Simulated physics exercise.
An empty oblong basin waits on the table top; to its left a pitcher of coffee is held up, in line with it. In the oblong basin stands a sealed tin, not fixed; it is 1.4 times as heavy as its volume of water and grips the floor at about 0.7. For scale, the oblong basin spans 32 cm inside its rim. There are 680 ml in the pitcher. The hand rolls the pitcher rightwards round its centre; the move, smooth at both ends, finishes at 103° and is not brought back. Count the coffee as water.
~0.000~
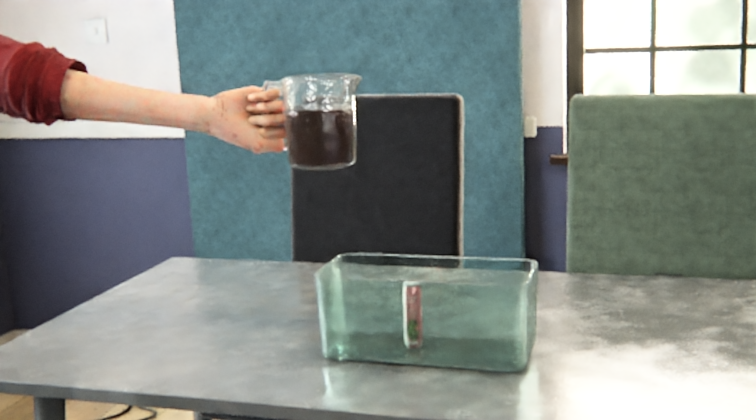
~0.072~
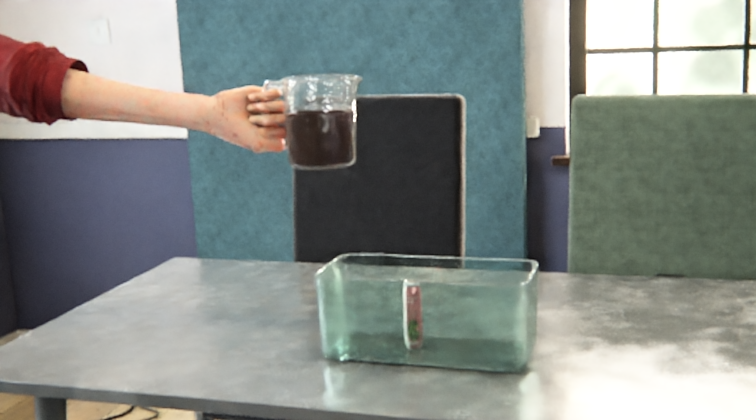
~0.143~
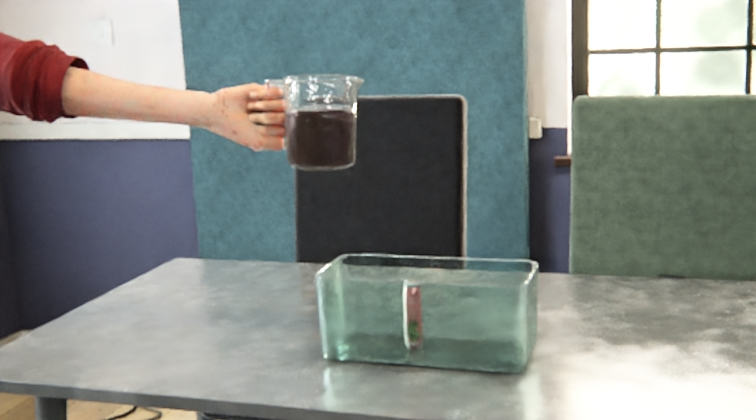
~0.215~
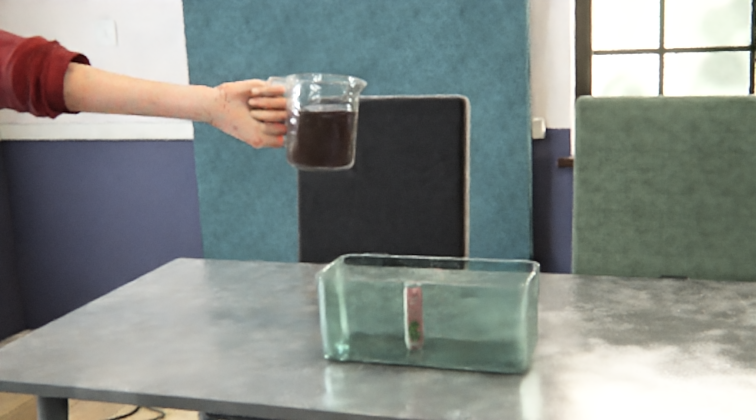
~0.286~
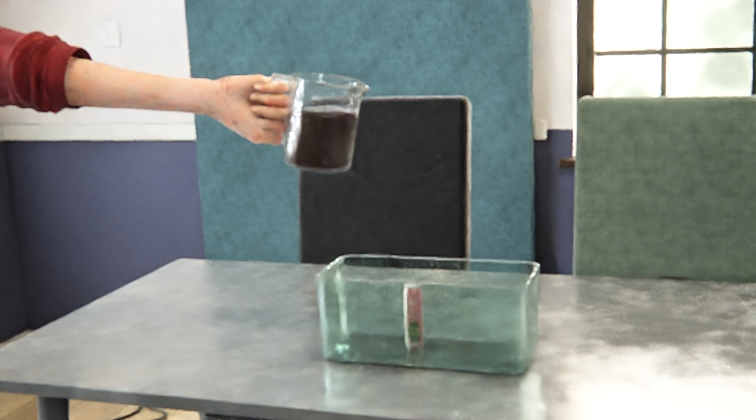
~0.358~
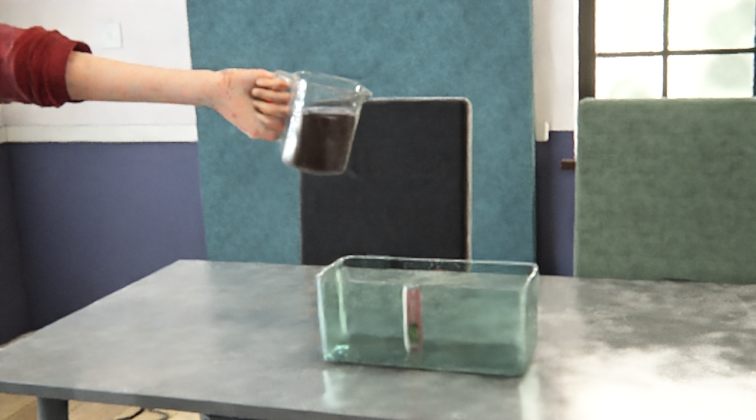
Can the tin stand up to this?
The tin stays up.
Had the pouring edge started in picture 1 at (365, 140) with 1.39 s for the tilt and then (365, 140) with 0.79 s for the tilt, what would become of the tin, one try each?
First it goes over; then it falls.
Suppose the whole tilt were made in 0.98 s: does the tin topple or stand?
Then it remains upright.
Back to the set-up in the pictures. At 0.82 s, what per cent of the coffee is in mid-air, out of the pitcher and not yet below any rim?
About 8 per cent.
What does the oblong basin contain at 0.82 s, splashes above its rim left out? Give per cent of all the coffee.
Near 0 in a hundred.
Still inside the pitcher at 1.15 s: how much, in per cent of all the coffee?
Some 38 per cent.
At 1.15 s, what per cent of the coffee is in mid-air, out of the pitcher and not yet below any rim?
Some 30 per cent.
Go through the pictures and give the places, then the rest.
In the first picture, it leans 0°; its right rim is at (361, 78); the coffee meets the walls at (290, 107) and (352, 107); the oblong basin's rim runs from (328, 266) to (532, 274); the tin's top is at (412, 286).
In the second picture, it leans 1°; its right rim is at (362, 78); the coffee meets the walls at (291, 108) and (353, 107).
In the third picture, it leans 3°; its right rim is at (363, 81); the coffee meets the walls at (291, 108) and (354, 108).
In the fourth picture, it leans 6°; its right rim is at (366, 84); the coffee meets the walls at (293, 109) and (355, 108).
In the fifth picture, it leans 10°; its right rim is at (369, 88); the coffee meets the walls at (293, 110) and (356, 109).
In the sixth picture, it leans 16°; its right rim is at (371, 95); the coffee meets the walls at (293, 113) and (357, 111).
After 0.82 s the tilt is 66° and 92 per cent is still to pour; the tin stands where it began.
After 1.15 s the tilt is 96° and 38 per cent is still to pour; the tin stands where it began.
After 1.51 s the tilt is 103° and 5 per cent is still to pour; the tin stands where it began.
After 1.89 s the tilt is 103° and 0 per cent is still to pour; the tin stands where it began.
In the end the tin stands where it began.
